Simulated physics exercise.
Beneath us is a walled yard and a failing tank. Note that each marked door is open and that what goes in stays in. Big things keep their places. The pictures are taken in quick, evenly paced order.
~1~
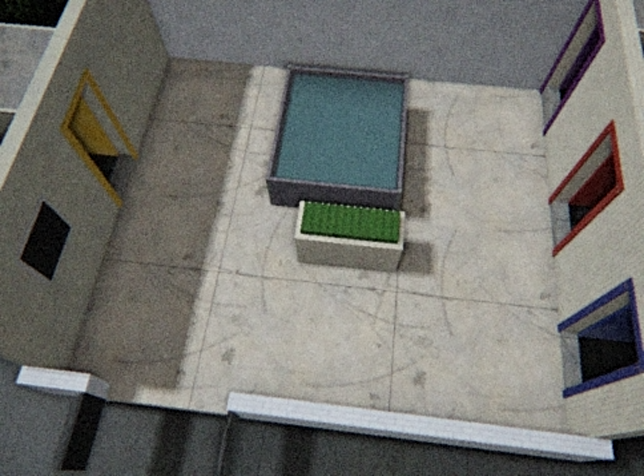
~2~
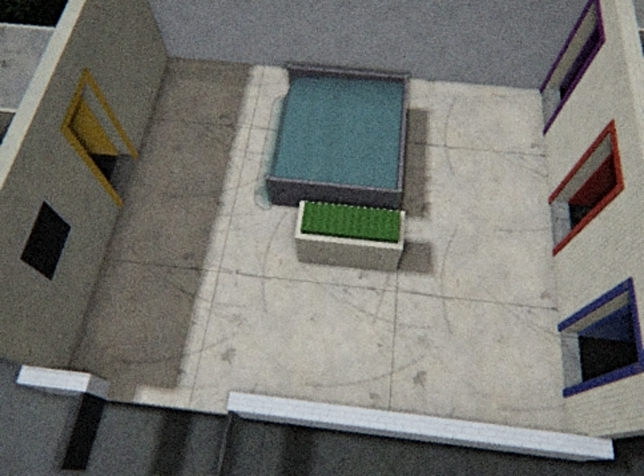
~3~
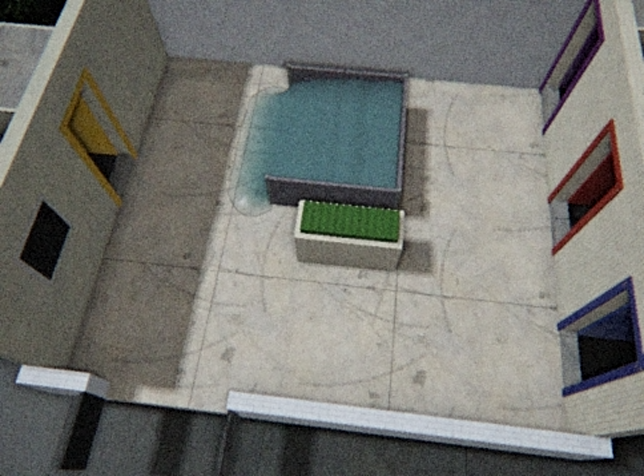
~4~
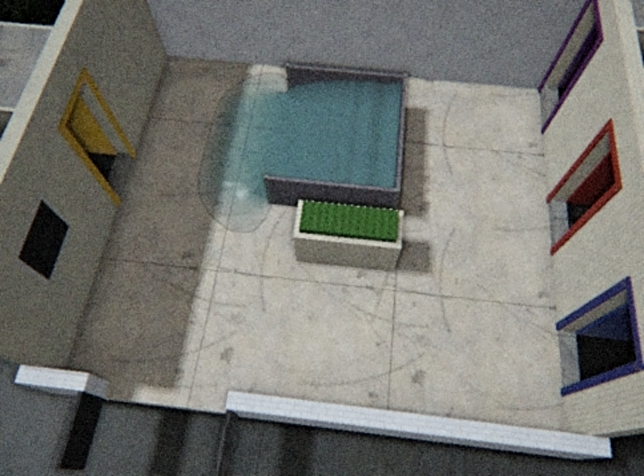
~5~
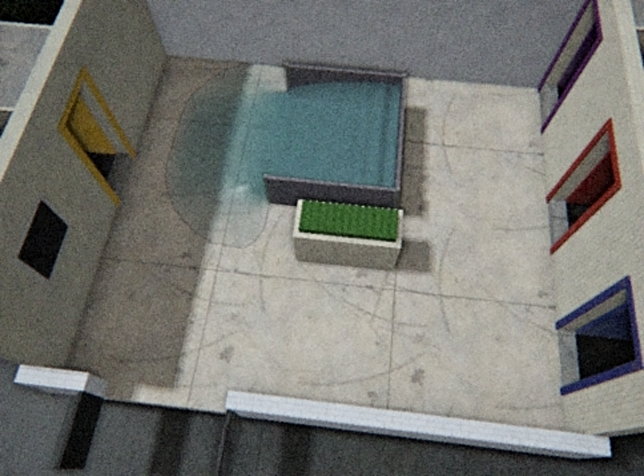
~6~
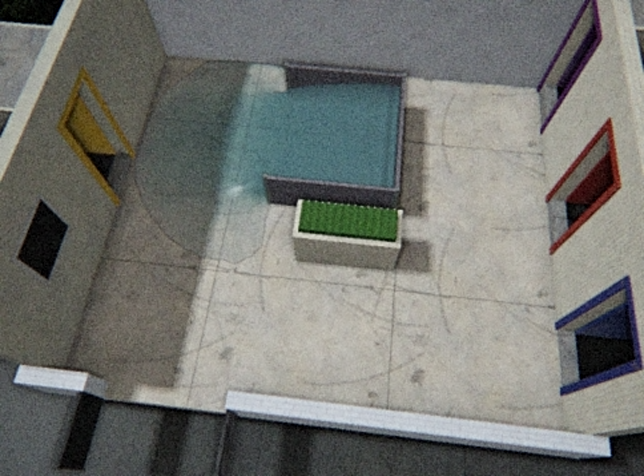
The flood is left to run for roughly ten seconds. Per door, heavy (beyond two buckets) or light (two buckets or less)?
Yellow door - heavy; blue door - light; purple door - light; red door - light.
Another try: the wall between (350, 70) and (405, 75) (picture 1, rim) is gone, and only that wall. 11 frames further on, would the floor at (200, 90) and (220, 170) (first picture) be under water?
Submerged, then unwetted.
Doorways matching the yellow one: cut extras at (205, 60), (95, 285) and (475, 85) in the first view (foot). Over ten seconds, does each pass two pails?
Log: Door one beats the mark; door two misses the mark; door three misses the mark.
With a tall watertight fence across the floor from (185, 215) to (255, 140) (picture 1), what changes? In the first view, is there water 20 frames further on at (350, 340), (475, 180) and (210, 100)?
Taking the points in the order given, they are high and dry, high and dry and inundated.
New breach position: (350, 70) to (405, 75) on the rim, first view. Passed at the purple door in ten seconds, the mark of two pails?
Then: The purple one lets more in.
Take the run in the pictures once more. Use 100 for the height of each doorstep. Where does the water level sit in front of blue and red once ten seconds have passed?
Roughly 100 and 20 %.
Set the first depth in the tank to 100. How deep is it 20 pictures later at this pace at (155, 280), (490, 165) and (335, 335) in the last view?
Going in order, roughly 12, 0 and 0 %.
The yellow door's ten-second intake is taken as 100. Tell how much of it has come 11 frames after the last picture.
Around 60 in a hundred.
A moment on, water covers 30 % of the floor; the yellow door over two buckets in, the blue door not reached, the purple door not reached, the red door not reached.
Next, water covers 30 % of the floor; the yellow door far over two buckets in, the blue door not reached, the purple door not reached, the red door not reached.
Then, water covers 40 % of the floor; the yellow door far over two buckets in, the blue door not reached, the purple door not reached, the red door not reached.
Later, water covers 65 % of the floor; the yellow door far over two buckets in, the blue door not reached, the purple door wet at the sill, nothing in, the red door not reached.
In the end, water covers 90 % of the floor; the yellow door far over two buckets in, the blue door under two buckets in, the purple door wet at the sill, nothing in, the red door wet at the sill, nothing in.
